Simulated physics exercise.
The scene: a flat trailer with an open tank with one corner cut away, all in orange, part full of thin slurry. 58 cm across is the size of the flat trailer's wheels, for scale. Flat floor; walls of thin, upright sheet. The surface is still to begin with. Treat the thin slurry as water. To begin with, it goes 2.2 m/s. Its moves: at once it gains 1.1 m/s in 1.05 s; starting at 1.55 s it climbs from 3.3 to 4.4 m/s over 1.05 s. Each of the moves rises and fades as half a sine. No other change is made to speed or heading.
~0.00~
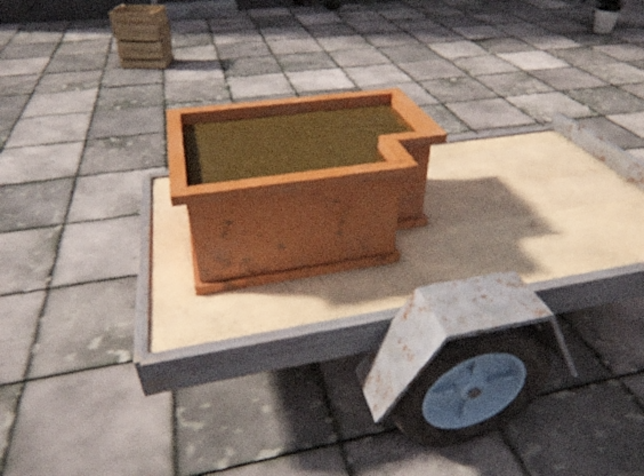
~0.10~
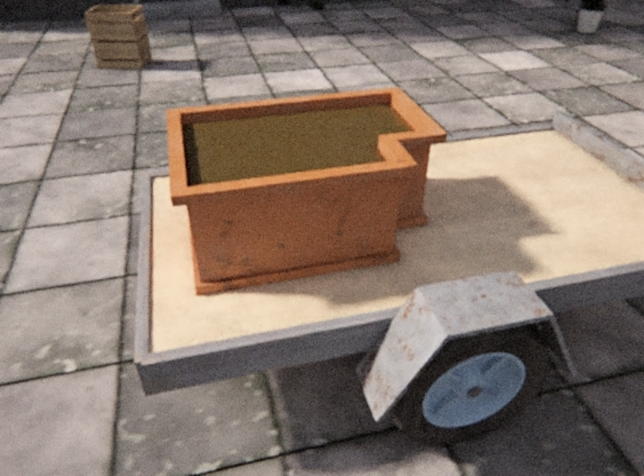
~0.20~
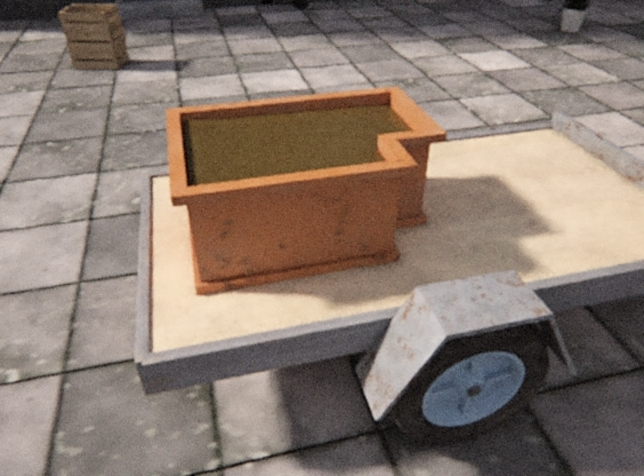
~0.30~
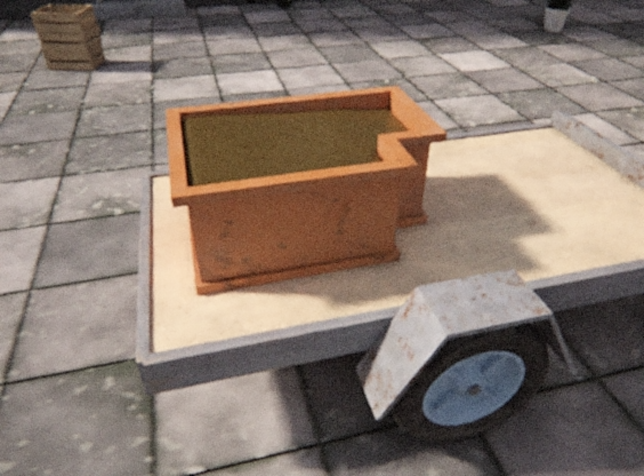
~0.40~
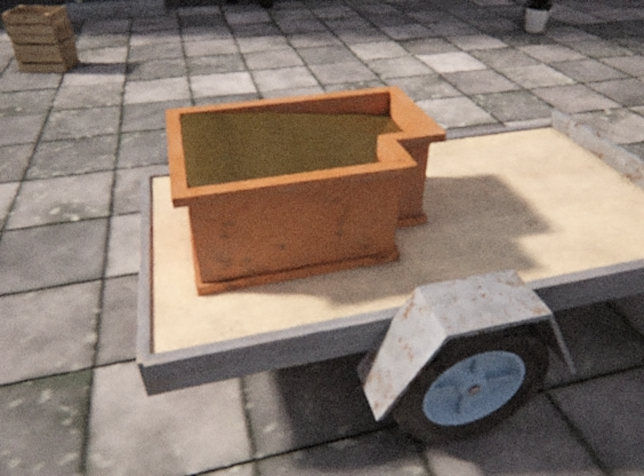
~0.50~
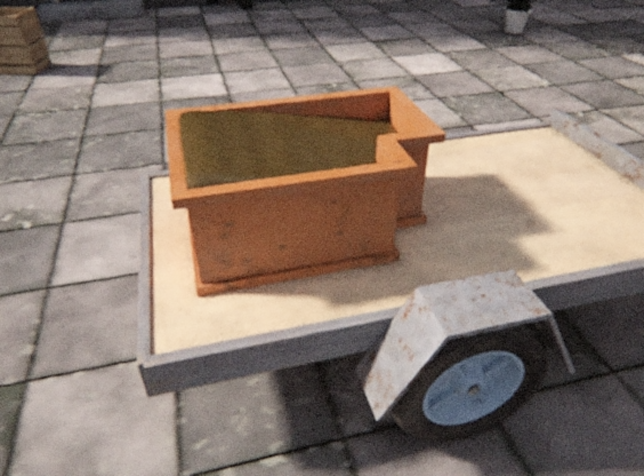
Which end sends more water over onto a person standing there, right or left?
The left end does.
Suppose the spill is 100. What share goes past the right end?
Close to 10 per cent goes that way.
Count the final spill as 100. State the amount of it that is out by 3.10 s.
Roughly 90 per cent by then.
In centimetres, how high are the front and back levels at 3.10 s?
Level: ~ 32 cm in front; 26 cm behind.
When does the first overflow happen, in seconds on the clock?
0.8 s.
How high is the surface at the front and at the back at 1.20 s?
Level, front = 38 cm; level, back = 30 cm.
Then, 1.20 s in, the surface is 37 cm up at the front and 30 cm at the back; 4 per cent is out, over the left end, a little elsewhere.
Then, 2.10 s in, the surface is 20 cm up at the front and 42 cm at the back; 5 per cent is out, over the left end, a little elsewhere.
Then, 3.10 s in, the surface is 32 cm up at the front and 27 cm at the back; 10 per cent is out, over the left end, a little elsewhere.
Then, 5.59 s in, 11 per cent is out, over the left end, a little elsewhere; the right end has passed 1 per cent and the left end 8.
